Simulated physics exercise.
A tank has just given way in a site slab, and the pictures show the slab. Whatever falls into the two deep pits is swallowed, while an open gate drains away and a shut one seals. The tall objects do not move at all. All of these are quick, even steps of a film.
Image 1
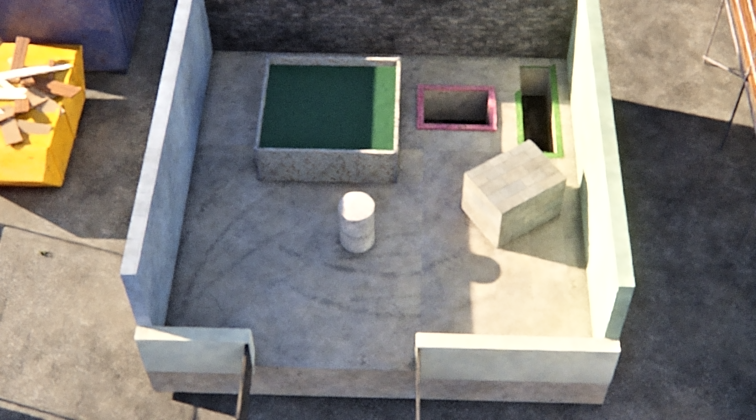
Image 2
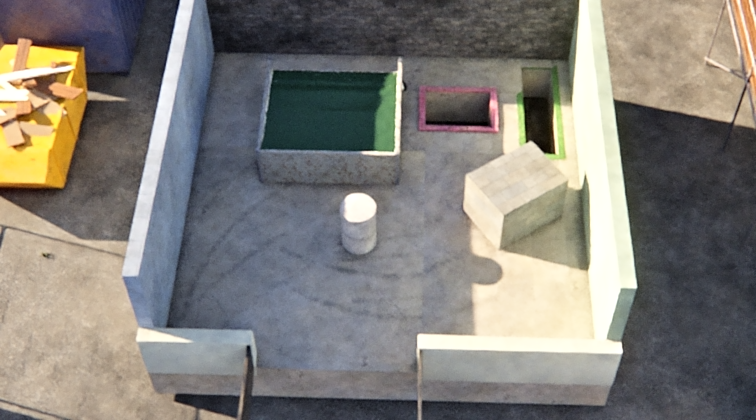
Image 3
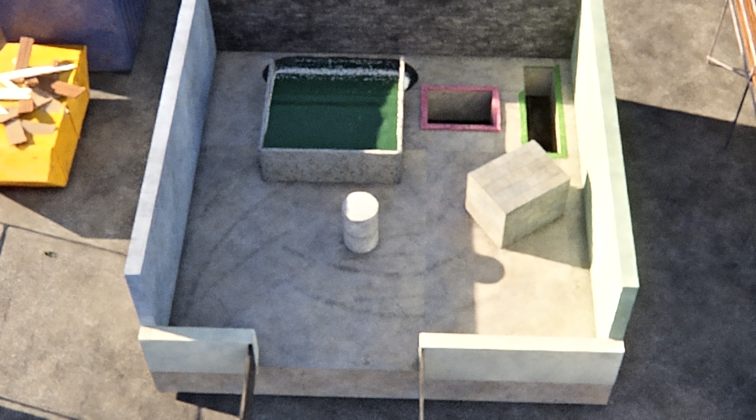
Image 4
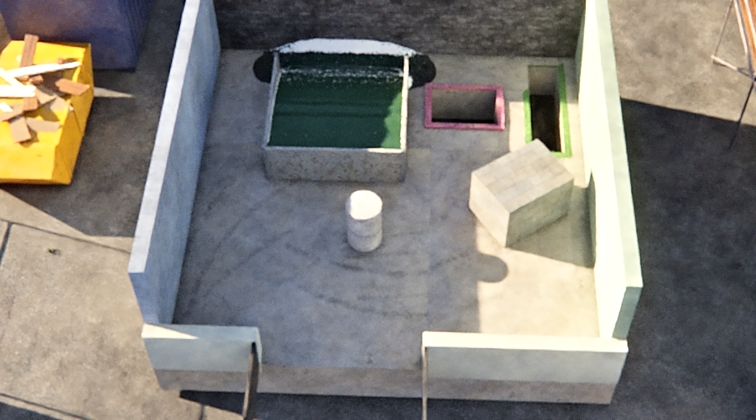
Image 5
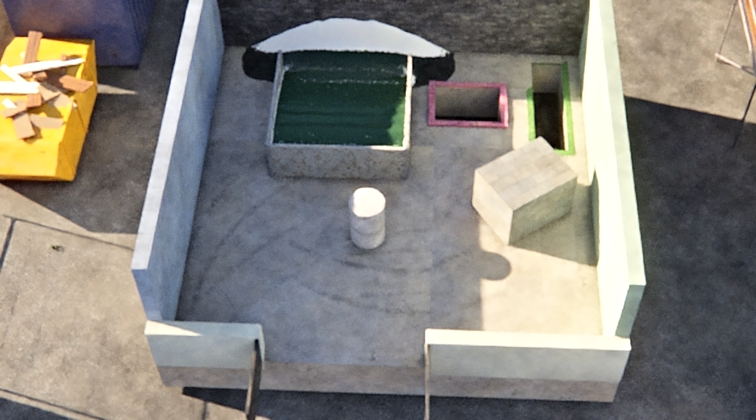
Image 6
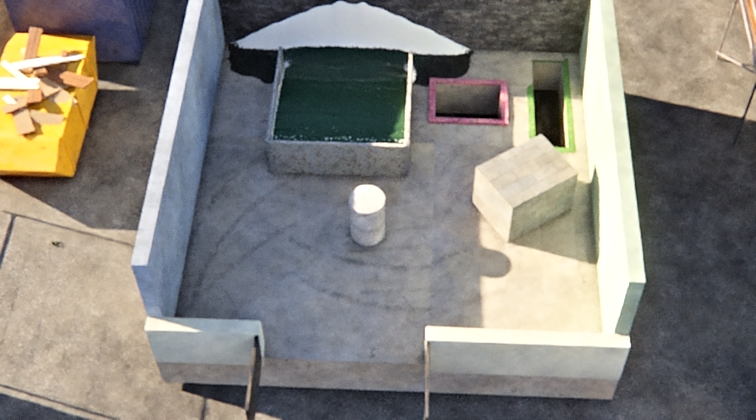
In the video, a concrete tank of dark green water stands whole in a walled slab beside a white cylinder and a pale block, then water pours out on its far side and spreads left and right behind it.
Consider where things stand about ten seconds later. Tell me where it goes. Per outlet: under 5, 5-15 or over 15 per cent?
The gate carries off some - in the five to fifteen per cent range. The green pit carries off plenty - exceeding fifteen per cent. The pink pit carries off some - in the five to fifteen per cent range.
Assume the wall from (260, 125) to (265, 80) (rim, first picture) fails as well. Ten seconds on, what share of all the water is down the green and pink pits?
The green pit gets 20 per cent and the pink pit 4 per cent.
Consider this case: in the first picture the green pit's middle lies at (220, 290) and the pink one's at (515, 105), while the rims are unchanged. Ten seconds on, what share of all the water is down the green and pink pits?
Measured shares in per cent - green 20, pink 25.
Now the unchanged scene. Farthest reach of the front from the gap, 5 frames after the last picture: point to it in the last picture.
At roughly (570, 55).
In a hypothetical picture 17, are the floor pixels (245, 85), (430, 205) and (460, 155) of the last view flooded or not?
First swamped, then spared, then spared.
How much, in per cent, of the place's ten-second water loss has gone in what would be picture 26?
I'd say about 40 per cent.
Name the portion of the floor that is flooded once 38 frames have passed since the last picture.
Roughly 50 %.
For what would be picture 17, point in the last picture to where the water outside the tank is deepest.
Deepest spot: Near (235, 44).
A moment on, water covers 15 % of the floor; the gate 0 %, the green pit 0 %, the pink pit 0 %.
Next, water covers 25 % of the floor; the gate 0 %, the green pit 5 %, the pink pit 2 %.
Then, water covers 45 % of the floor; the gate 0 %, the green pit 13 %, the pink pit 5 %.
Later, water covers 50 % of the floor; the gate 4 %, the green pit 21 %, the pink pit 6 %.
In the end, water covers 75 % of the floor; the gate 8 %, the green pit 29 %, the pink pit 7 %.
